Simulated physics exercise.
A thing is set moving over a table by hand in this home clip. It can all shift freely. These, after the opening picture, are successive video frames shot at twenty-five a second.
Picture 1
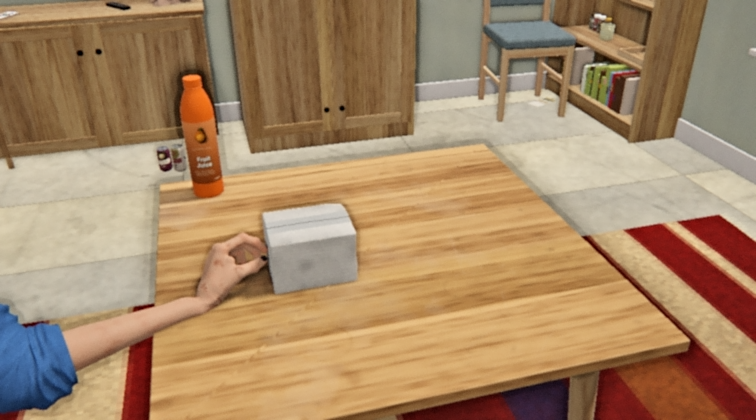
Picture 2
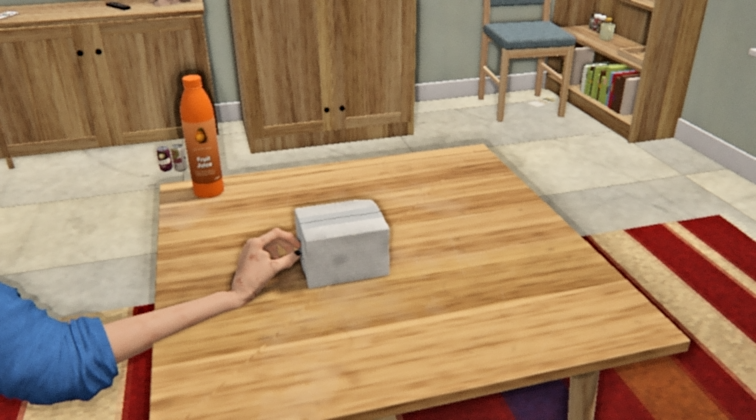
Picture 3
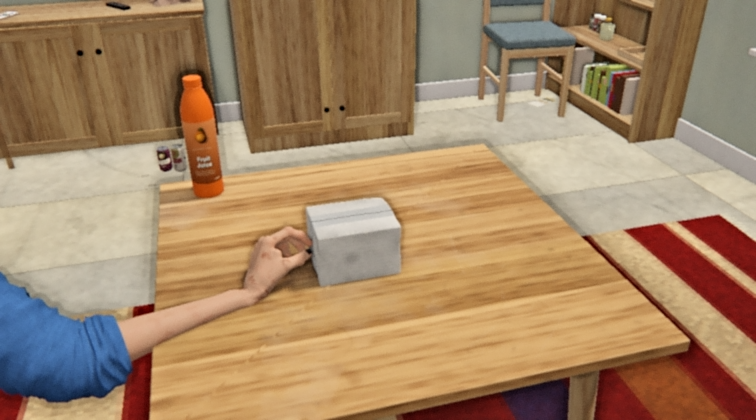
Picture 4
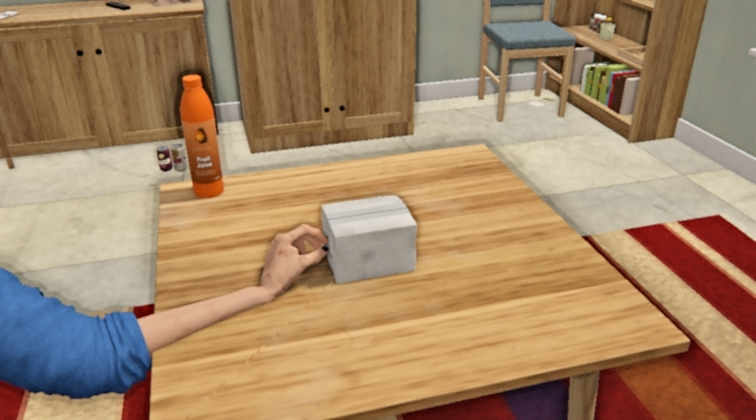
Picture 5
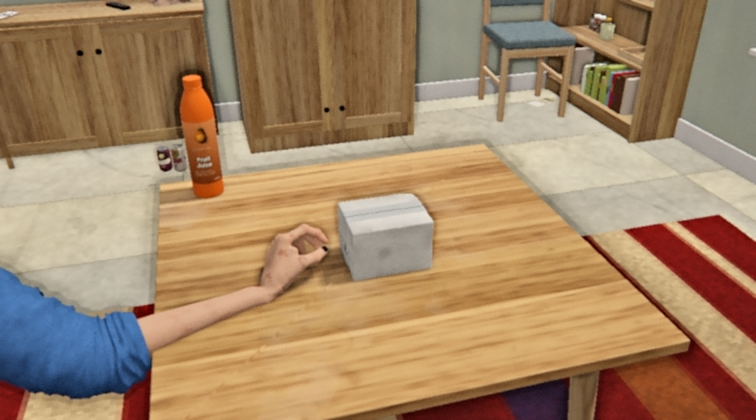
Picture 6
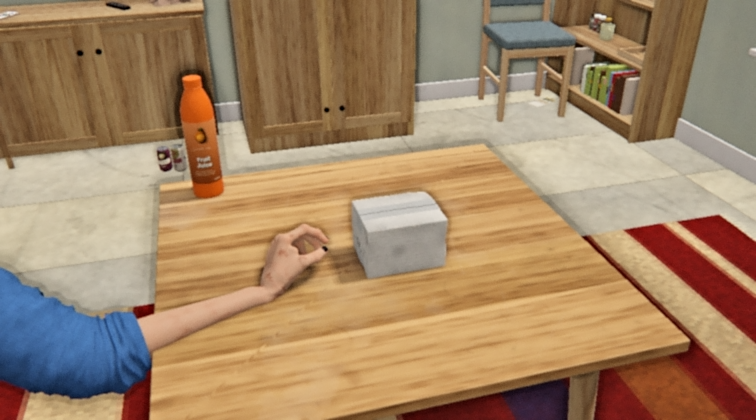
In a home room, a hand pushes a white box rightward across a wooden table, then stays still as the box slides slightly farther.
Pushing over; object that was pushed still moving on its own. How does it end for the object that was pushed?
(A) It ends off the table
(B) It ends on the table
It ends on the table.
Then, 0.24 s after the last picture, white box slid about its own width near (430, 228).
Then, 0.48 s after the last picture, white box resting near (430, 228).
At rest, moved from the start, white box. Seen from the same camera at the end, white box near (430, 228).
